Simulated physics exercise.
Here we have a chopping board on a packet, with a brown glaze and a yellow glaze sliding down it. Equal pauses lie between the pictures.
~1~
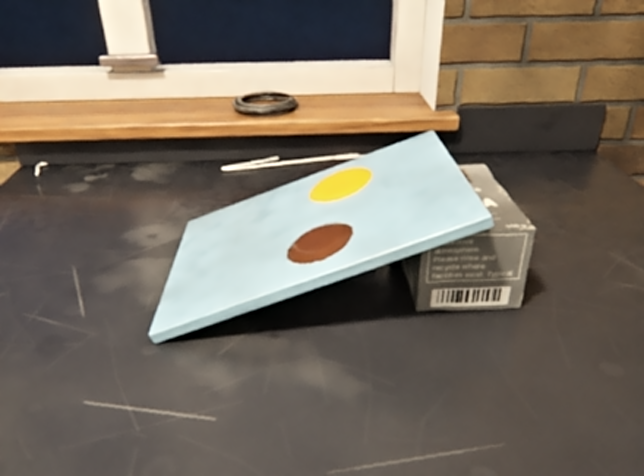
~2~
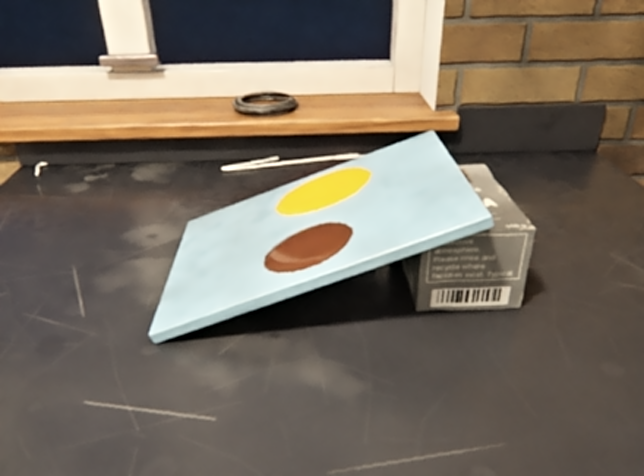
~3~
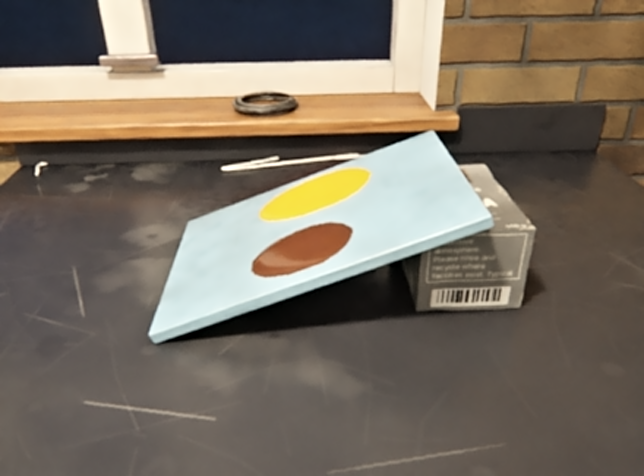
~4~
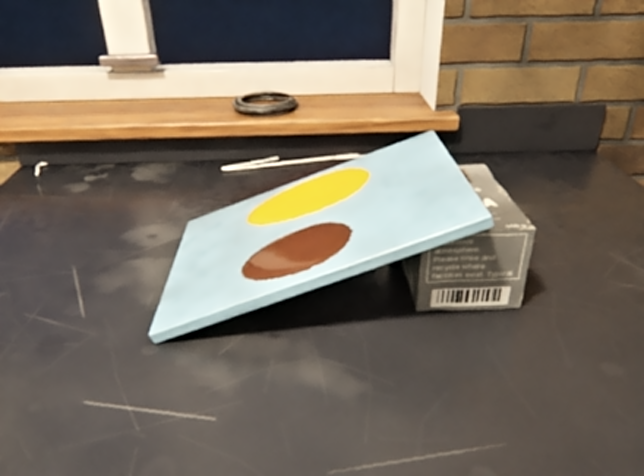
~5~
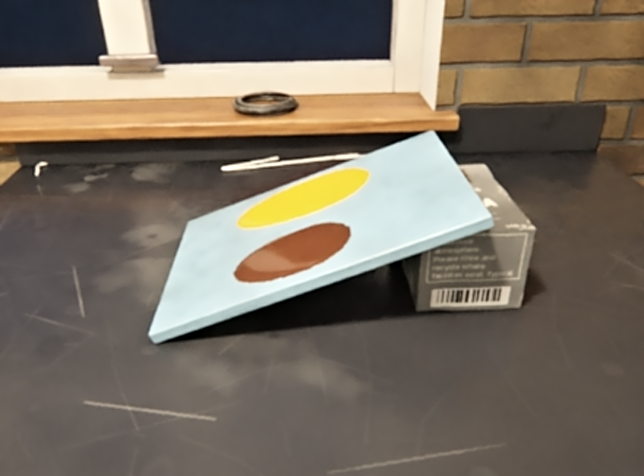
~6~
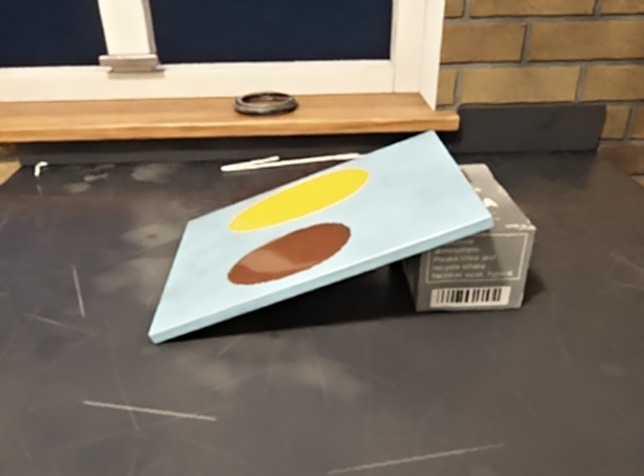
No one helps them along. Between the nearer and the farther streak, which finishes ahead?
The back one.
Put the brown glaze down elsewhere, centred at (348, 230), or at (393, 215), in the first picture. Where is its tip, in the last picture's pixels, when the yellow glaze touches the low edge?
One: (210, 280). Two: (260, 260).
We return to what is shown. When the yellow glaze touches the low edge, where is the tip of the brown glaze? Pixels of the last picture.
Near (194, 285).
Soon after, the brown glaze is three quarters of the way down; the yellow glaze is close to the edge.
Later, the brown glaze is close to the edge; the yellow glaze is close to the edge.
In the end, the brown glaze is close to the edge; the yellow glaze is at the low edge.
